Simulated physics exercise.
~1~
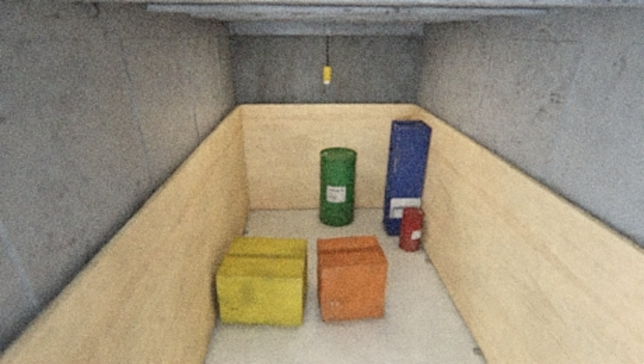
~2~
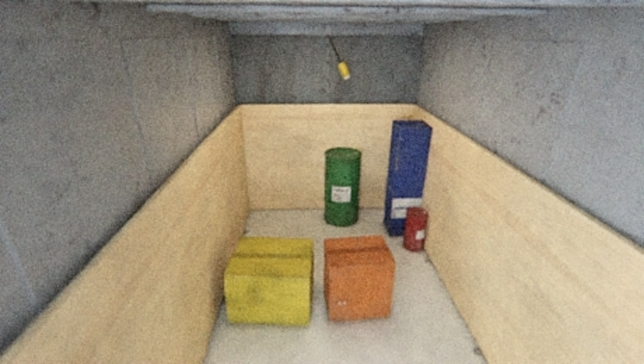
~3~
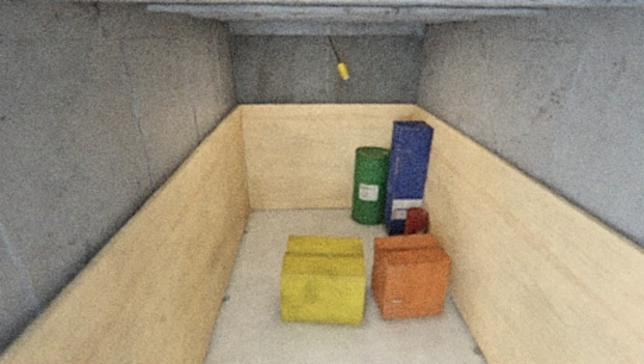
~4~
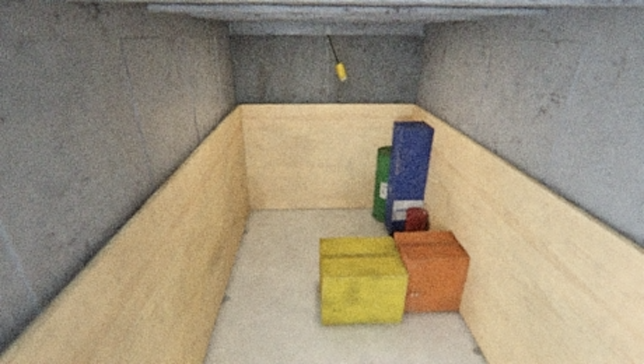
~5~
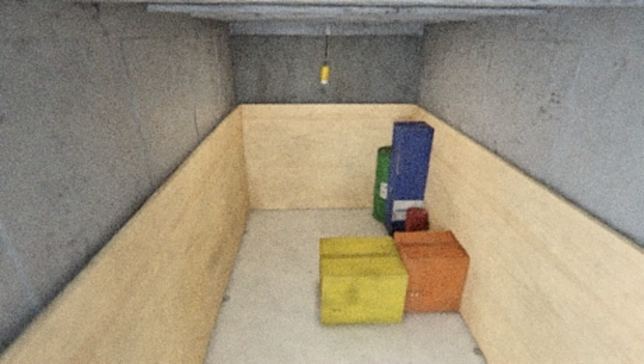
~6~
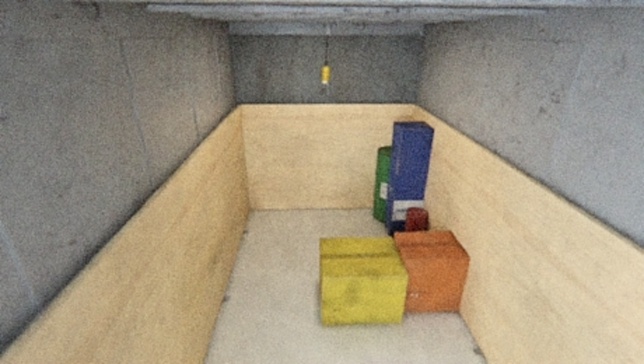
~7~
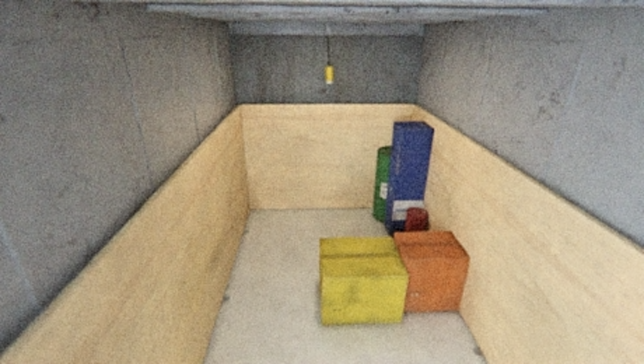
The clip opens on a van's load bay seen from the rear, with a yellow box and an orange box in front, a green drum behind them, and a tall blue box and small red canister near the right wall. The hanging lamp swings to the right, and the two front boxes and the drum start to slide right. They travel further, the drum slipping partly behind the blue box. The orange box ends near the right wall with the yellow box beside it. The lamp swings back to hang nearly straight, and everything stays upright and still.
